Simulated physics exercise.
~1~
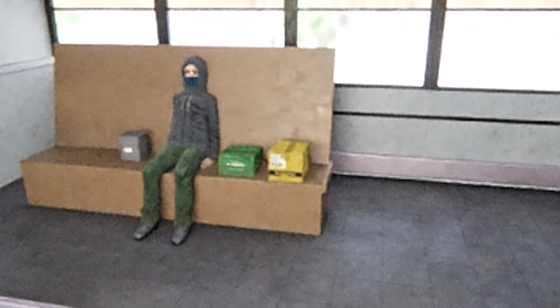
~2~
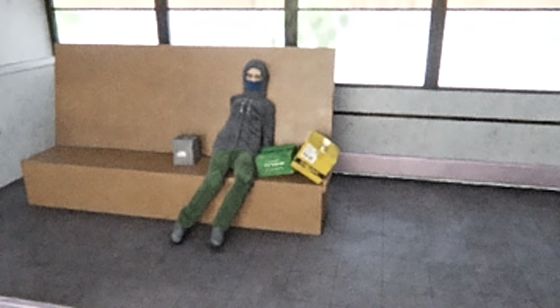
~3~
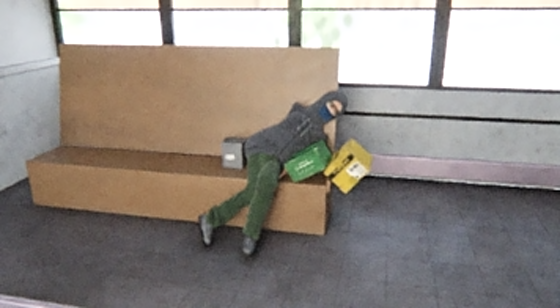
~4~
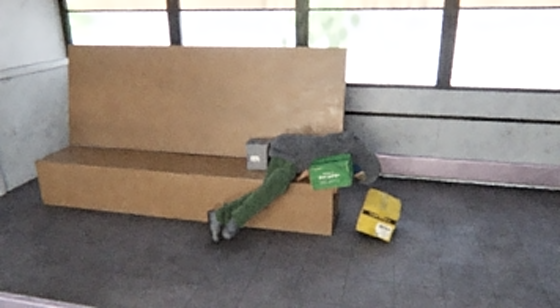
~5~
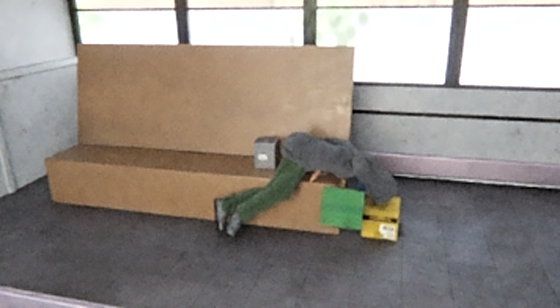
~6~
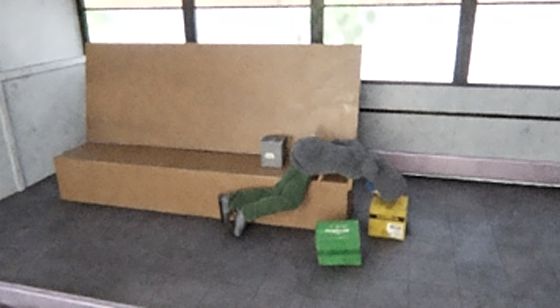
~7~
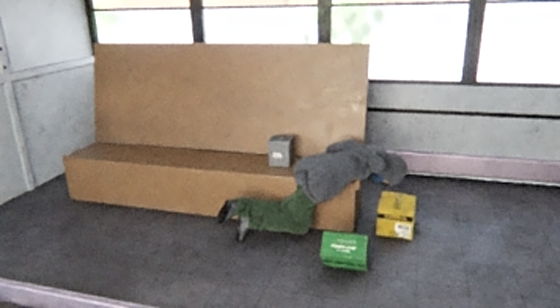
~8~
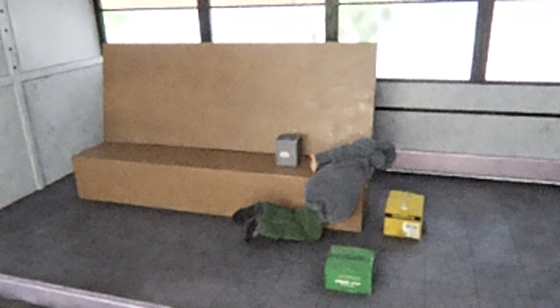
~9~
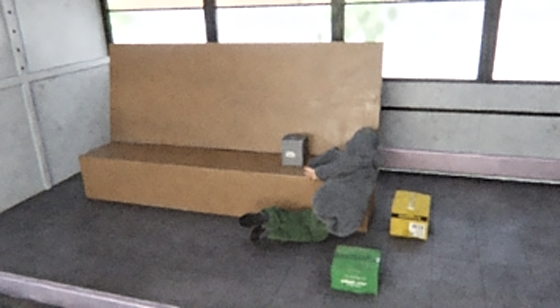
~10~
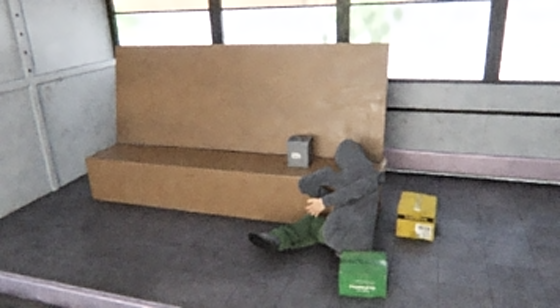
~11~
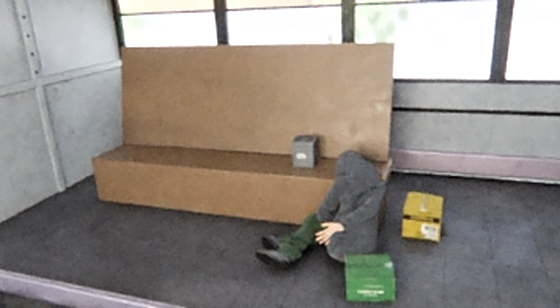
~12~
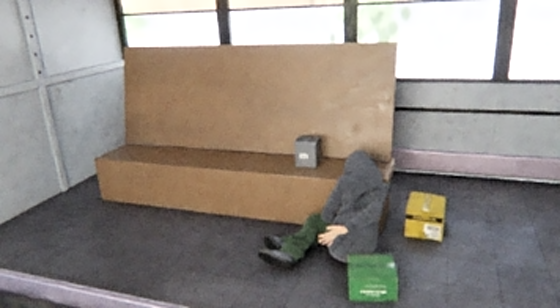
Inside a plain tram car, a hooded commuter sits on a long brown side bench, with a grey tub to the left and a green carton and a yellow box-like holdall to the right. All of them slide right along the seat, and the commuter topples sideways over the luggage. The yellow holdall tumbles off the bench end, then the green carton drops to the floor in front. Draped over the end, the commuter slips down, legs first. Finally the commuter slumps on the floor against the bench, head bowed, while the grey tub stays upright on the seat.
